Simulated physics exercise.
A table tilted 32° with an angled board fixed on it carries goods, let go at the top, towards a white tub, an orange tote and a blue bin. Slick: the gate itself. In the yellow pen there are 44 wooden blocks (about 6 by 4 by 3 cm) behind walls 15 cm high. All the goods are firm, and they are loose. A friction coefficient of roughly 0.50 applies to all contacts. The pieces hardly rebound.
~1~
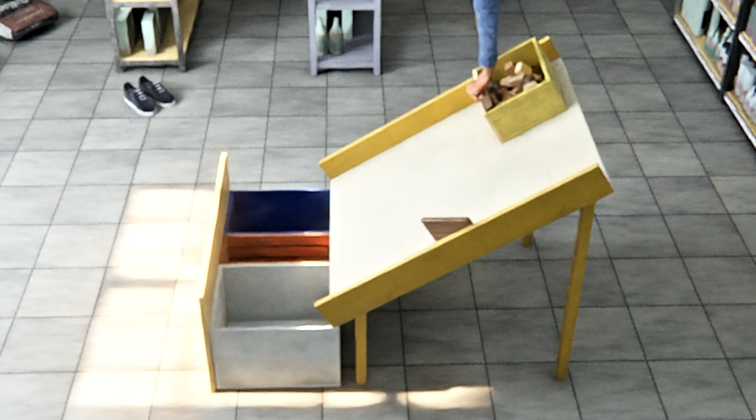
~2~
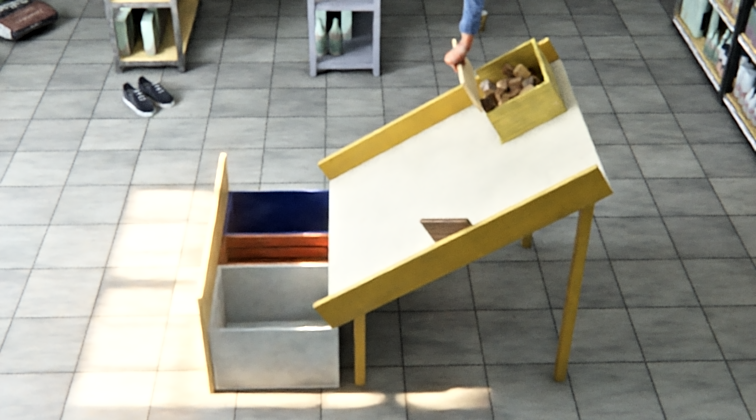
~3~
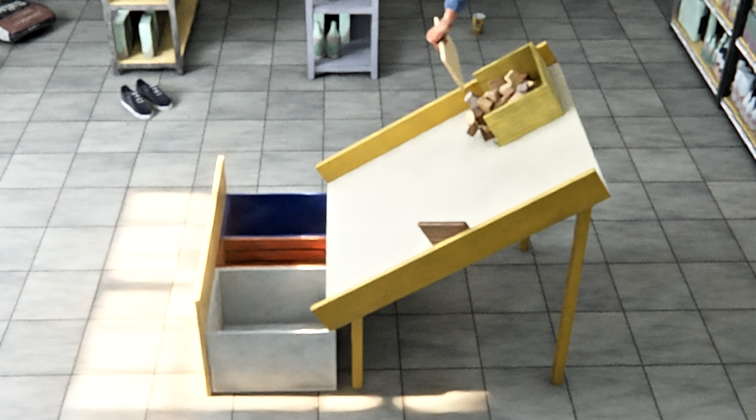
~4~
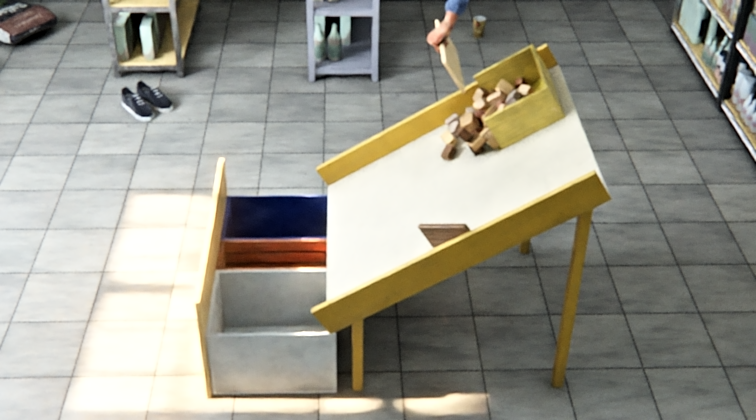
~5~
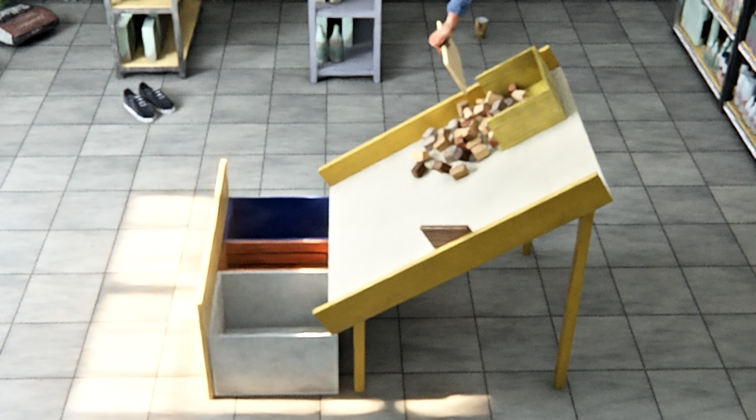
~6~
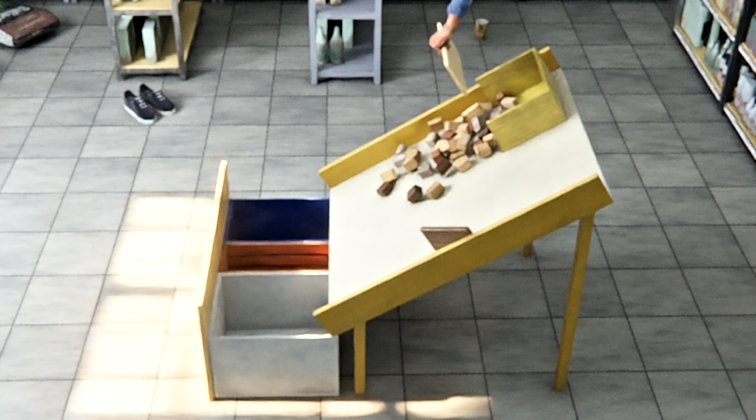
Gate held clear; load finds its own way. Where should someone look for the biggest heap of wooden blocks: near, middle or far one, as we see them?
I expect the biggest heap in the far one.
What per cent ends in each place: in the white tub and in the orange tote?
Approx. 0 % / 15 %.
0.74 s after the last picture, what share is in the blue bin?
50 % by then.
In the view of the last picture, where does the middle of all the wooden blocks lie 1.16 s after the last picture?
(268, 271).
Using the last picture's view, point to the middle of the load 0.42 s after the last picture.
(378, 186).
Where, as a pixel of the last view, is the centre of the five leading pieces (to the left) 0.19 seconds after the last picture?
About (343, 197).
Then, 0.19 s after the last picture, 1 still in the yellow pen, 42 on the slope and 1 in the air.
Then, 0.42 s after the last picture, 1 in the orange tote, 7 in the blue bin, 33 on the slope and 3 in the air.
Then, 0.74 s after the last picture, 3 in the orange tote, 21 in the blue bin, 16 on the slope and 4 in the air.
When it is over (1.16 s after the last picture), 6 in the orange tote and 38 in the blue bin.
